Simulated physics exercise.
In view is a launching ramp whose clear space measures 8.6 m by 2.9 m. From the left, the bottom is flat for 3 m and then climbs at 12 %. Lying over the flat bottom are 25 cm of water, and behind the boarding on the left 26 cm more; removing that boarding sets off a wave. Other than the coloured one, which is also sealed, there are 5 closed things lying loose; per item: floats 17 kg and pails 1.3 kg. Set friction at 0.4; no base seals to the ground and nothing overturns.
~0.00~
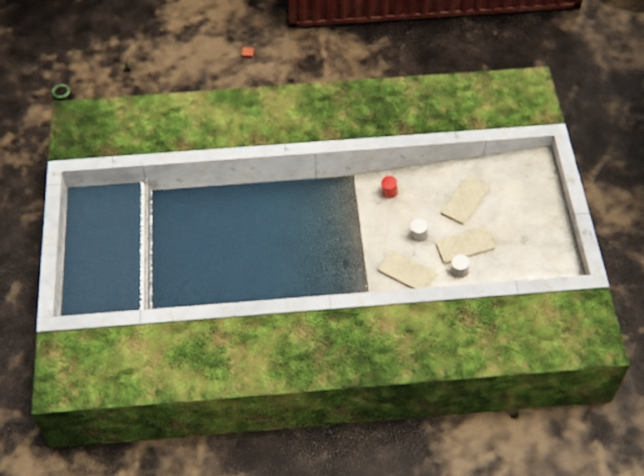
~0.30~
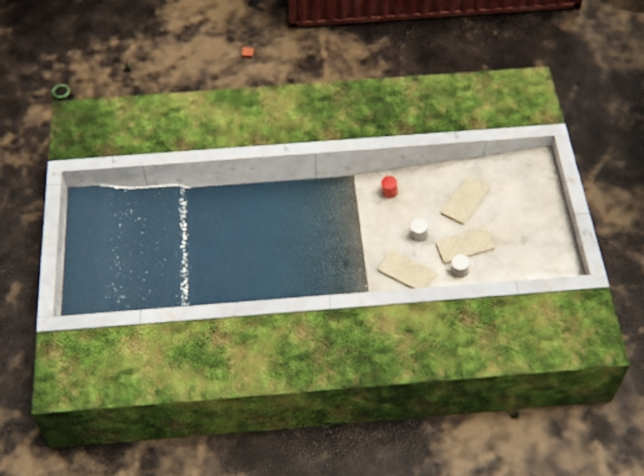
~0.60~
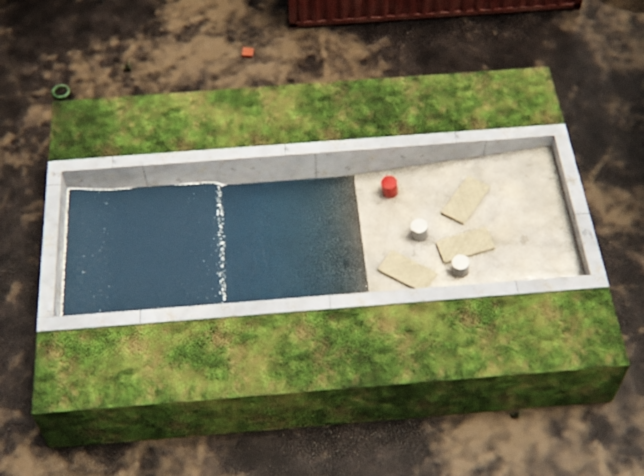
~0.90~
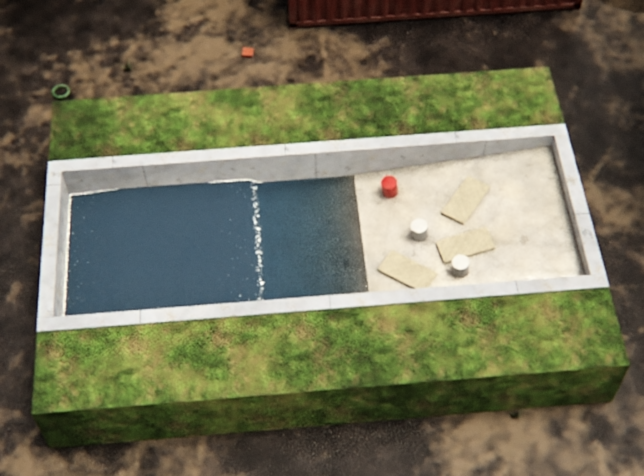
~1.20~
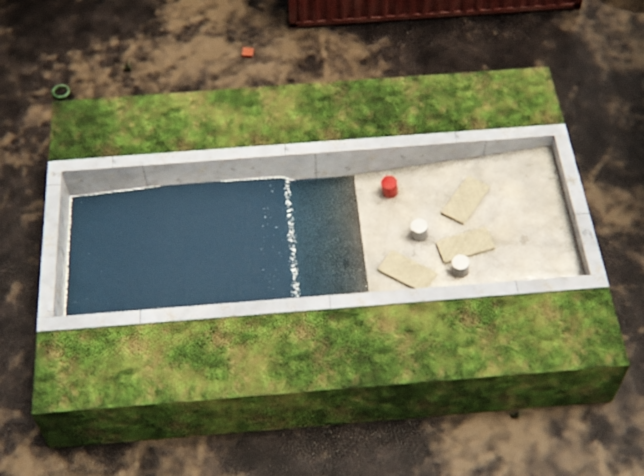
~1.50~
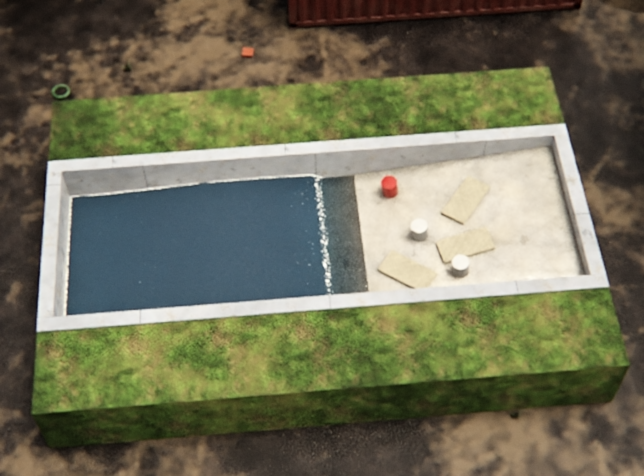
A long launching ramp with pale walls and grassy banks is seen from above at an angle, with dark blue water on its left and a dry, pale slope on its right. On the slope lie a red pail, two white pails and three flat cream floats. The boarding near the left end disappears, and a thin white-flecked wave moves rightward across the water while the loose things stay still.
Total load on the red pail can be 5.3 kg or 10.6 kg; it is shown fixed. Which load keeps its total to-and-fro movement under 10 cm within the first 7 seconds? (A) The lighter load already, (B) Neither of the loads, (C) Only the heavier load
B, neither of the loads.
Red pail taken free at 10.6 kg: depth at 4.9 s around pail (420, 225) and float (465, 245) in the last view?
First about 4 cm, second about 4 cm.
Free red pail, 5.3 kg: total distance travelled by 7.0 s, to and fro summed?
Around 300 cm in total.
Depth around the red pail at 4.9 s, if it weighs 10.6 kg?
Close to 7 cm deep.
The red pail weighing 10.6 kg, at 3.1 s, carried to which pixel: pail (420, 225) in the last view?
Roughly at (459, 219).
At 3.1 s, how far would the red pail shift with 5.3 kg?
Around 50 centimetres out of place.
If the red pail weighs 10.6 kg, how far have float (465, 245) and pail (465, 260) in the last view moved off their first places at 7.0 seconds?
200 cm, 150 cm.
After 2.1 s the red pail would be 0 cm from its start with 5.3 kg and 0 cm from its start with 10.6 kg; 0 cm of water round it then.
After 3.1 s the red pail would be 52 cm from its start with 5.3 kg and 11 cm from its start with 10.6 kg; 8 cm of water round it then.
After 4.9 s the red pail would be 16 cm from its start with 5.3 kg and 4 cm from its start with 10.6 kg; 7 cm of water round it then.
After 7.0 s the red pail would be 131 cm from its start with 5.3 kg and 32 cm from its start with 10.6 kg; 3 cm of water round it then.
